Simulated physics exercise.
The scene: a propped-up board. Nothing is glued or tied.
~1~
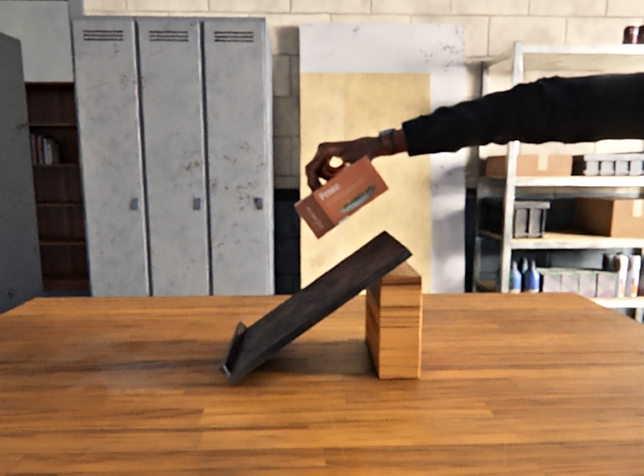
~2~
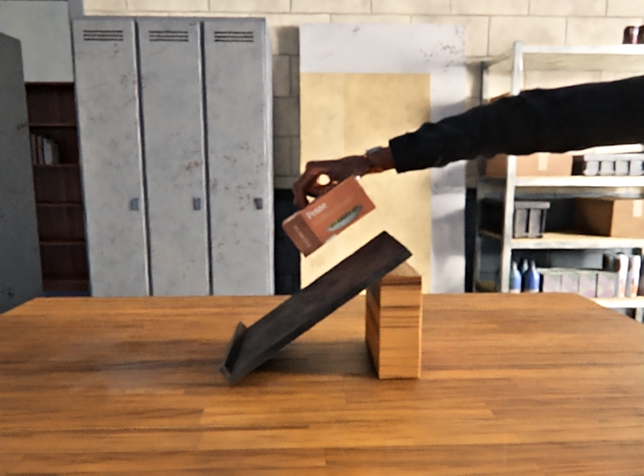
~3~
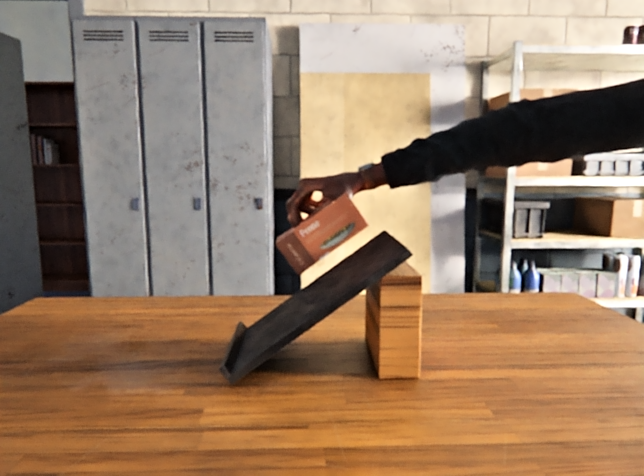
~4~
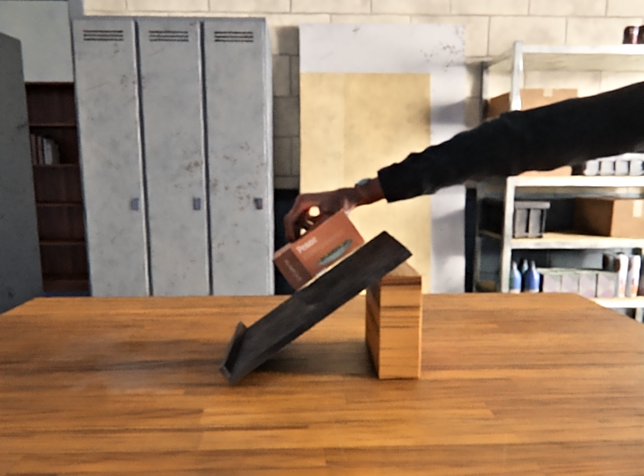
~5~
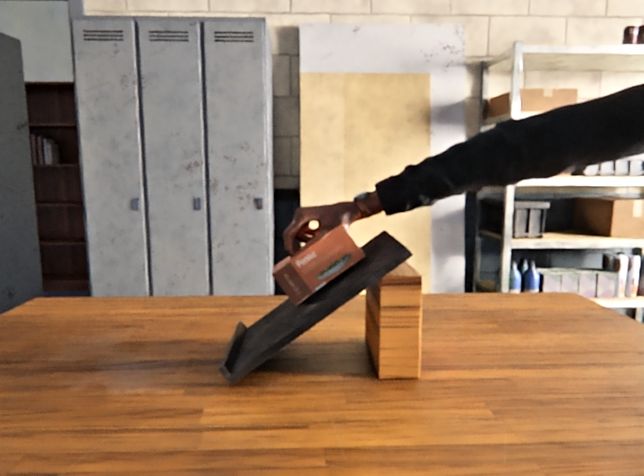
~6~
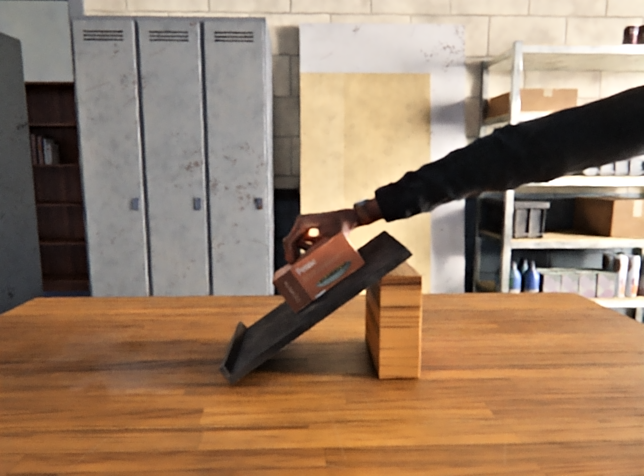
An orange carton, held in a person's hand, was lowered over a dark board propped on a wooden block, drifting slightly left before it was set on the slope, the hand still holding it.
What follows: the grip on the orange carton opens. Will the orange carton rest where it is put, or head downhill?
Outcome: The orange carton runs down the board.
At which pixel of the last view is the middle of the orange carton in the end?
Near (261, 309).
Then, 0.30 s after the last picture, orange carton slid a little near (302, 280).
Then, 0.40 s after the last picture, orange carton slid a little near (282, 294).
Then, 0.50 s after the last picture, orange carton slid about its own width near (261, 309).
At rest, moved from the start, orange carton. Seen from the same camera at the end, orange carton near (261, 309). The orange carton goes downhill.
